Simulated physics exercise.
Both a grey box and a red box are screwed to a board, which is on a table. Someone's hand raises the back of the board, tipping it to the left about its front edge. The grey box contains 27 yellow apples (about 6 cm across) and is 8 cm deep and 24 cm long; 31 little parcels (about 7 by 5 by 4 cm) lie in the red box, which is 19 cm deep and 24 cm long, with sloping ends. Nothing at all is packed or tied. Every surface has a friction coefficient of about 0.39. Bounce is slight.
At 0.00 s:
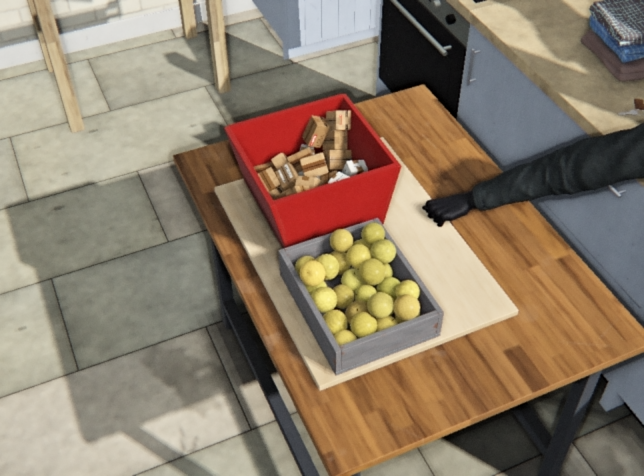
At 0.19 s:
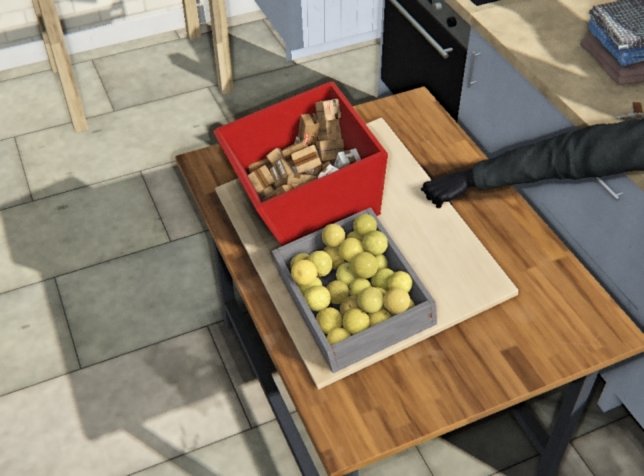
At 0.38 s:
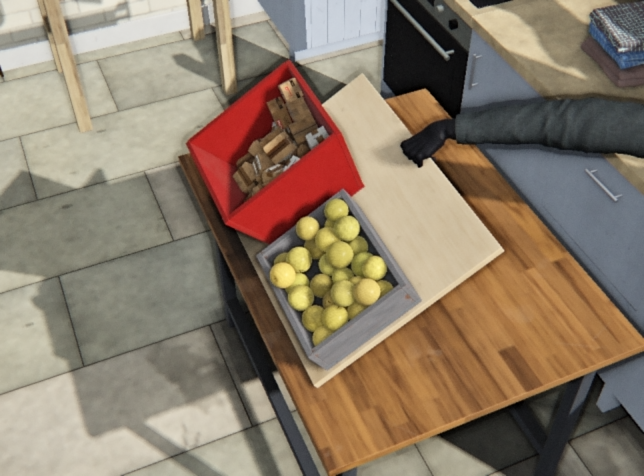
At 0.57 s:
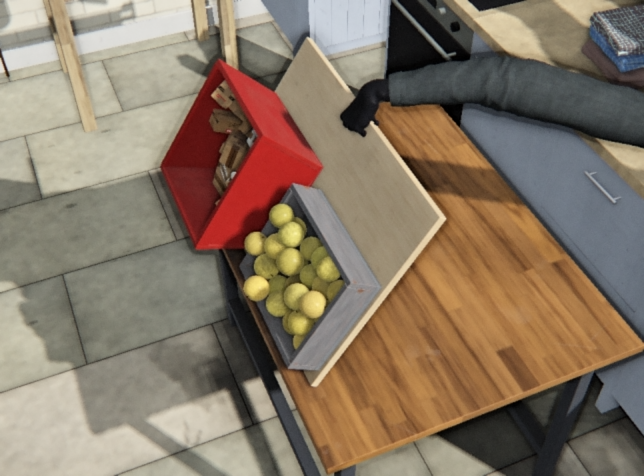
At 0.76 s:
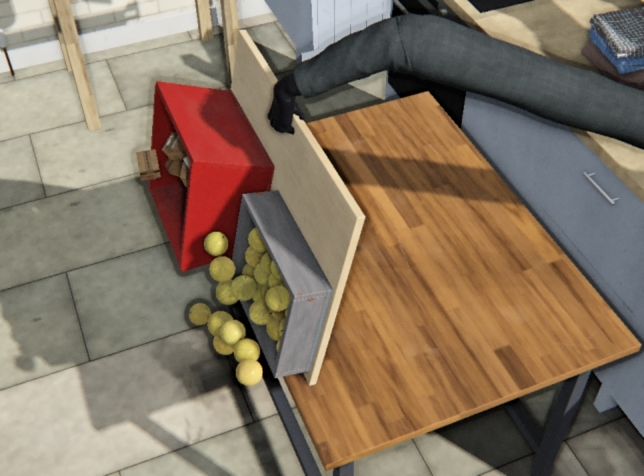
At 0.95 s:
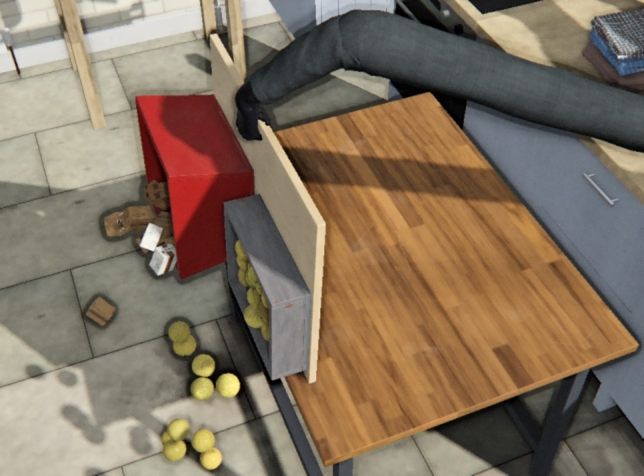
Red box of small blocks and grey box of yellow balls tipping leftward as a gloved hand raises their board, contents tumbling out.
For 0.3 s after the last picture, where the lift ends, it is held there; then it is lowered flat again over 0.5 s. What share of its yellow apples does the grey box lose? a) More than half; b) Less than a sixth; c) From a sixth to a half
Answer: A.
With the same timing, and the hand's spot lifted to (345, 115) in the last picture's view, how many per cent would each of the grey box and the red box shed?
Grey box 40%, red box 0%.
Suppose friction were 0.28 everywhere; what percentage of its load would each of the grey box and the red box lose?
That would cost the grey box 70 and the red box 60 per cent of the load.
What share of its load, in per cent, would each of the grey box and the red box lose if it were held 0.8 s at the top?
In that case grey box 70, red box 40 per cent.
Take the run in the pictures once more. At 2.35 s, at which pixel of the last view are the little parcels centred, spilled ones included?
In the last view, the centre sits near (180, 402).
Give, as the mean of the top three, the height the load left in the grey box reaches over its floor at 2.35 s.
Around 8 centimetres high.
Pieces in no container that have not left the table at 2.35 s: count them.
My count comes to close to 1.
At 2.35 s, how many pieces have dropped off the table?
It comes to near 35.
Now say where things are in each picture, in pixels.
In the first picture (places track the rim corner closest to us here), grey box (340, 348); red box (274, 203); tipped 0°; all still inside.
Grey box (332, 348); red box (261, 206); tipped 9°, in the second picture.
Grey box (312, 352); red box (228, 218); tipped 31°, in the third picture.
Grey box (290, 362); red box (196, 243); tipped 56°, in the fourth picture.
Grey box (275, 372); red box (180, 267); tipped 78°; 9 out, the lowest apple at (200, 314), in the fifth picture.
Grey box (271, 375); red box (179, 275); tipped 87°; 17 out, in the sixth picture.
After 1.17 s, tilt 87°; the grey box is down by 12 of 27 and the red box is down by 11 of 31.
After 1.45 s, tilt 56°; the grey box is down by 13 of 27 and the red box is down by 14 of 31.
After 1.85 s, tilt 0°; the grey box is down by 18 of 27 and the red box is down by 18 of 31.
Final count (at 2.35 s), the grey box is down by 18 of 27 and the red box is down by 18 of 31. Asked share, 18 of 27, 67 per cent.
